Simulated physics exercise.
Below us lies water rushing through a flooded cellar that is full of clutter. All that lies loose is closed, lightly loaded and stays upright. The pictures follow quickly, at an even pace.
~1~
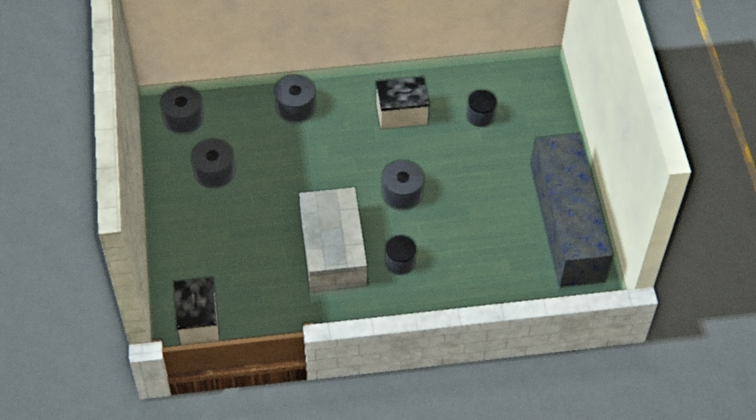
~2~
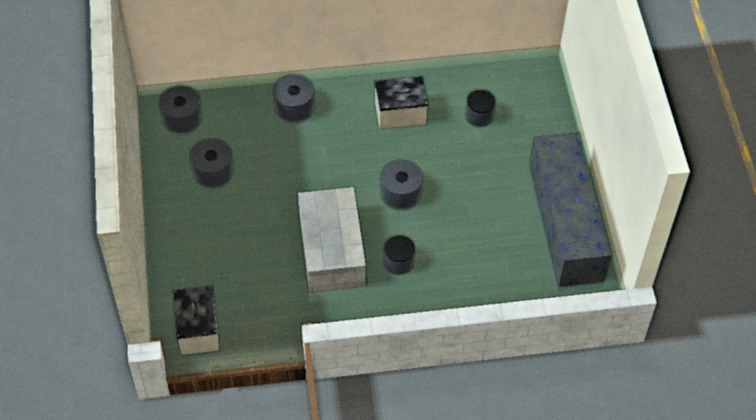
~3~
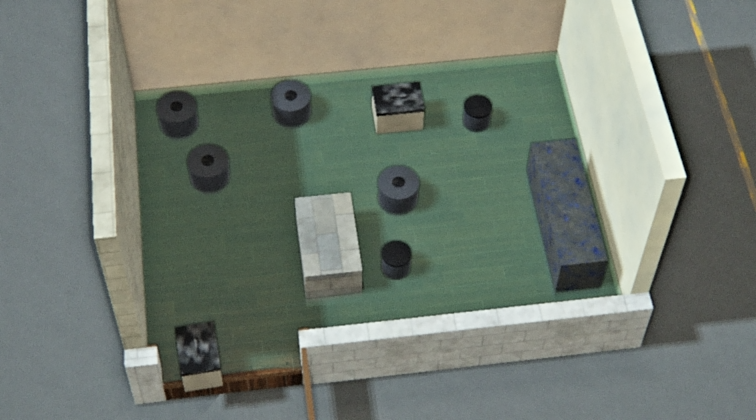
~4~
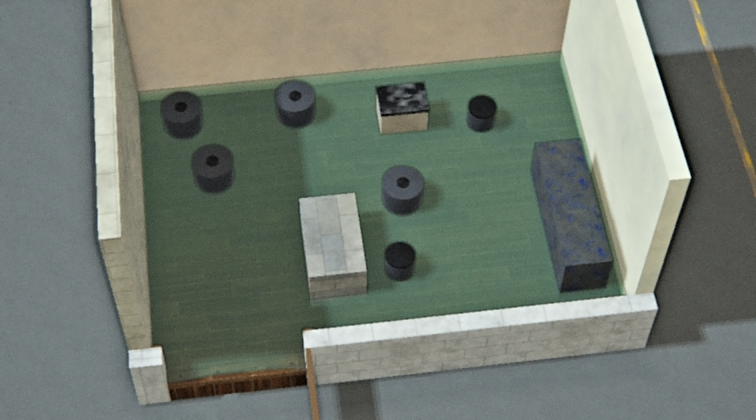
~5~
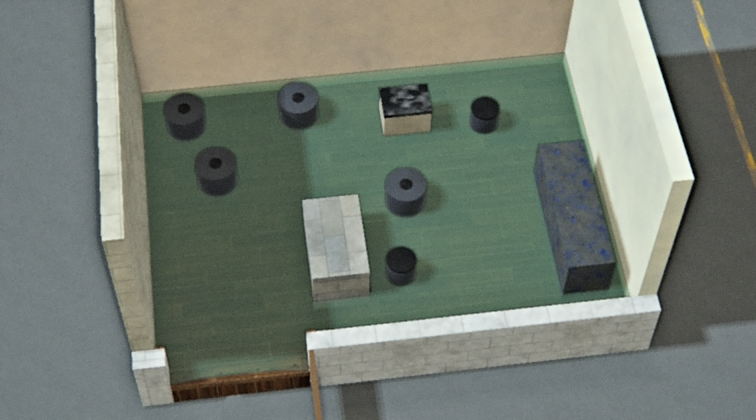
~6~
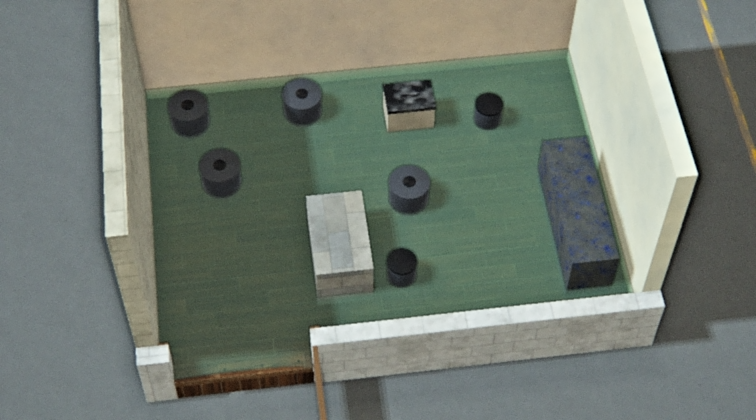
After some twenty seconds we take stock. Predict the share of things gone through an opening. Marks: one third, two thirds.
Share: At least two thirds.
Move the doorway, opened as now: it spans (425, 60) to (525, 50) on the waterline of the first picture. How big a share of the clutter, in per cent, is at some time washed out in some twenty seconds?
I make it 50 per cent.
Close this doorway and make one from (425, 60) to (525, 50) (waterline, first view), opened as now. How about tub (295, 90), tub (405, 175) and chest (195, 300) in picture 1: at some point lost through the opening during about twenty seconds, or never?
One after the other: Carried outside, gone, inside.
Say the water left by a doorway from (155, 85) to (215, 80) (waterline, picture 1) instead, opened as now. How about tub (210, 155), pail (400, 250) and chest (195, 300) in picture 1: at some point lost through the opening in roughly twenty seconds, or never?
One after the other: Out, kept in, no.
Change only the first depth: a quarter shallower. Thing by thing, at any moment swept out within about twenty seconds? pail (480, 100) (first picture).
My call: No.
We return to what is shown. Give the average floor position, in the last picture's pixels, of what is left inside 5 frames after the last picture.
Around (327, 193).
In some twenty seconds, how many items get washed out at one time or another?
The number is 6.
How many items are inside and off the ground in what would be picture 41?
It comes to 2.
A moment on, 1 of 8 are out; 7 afloat.
Next, 3 of 8 are out; 5 afloat.
Later, 6 of 8 are out; 2 afloat.
In the end, 6 of 8 are out; 2 afloat.
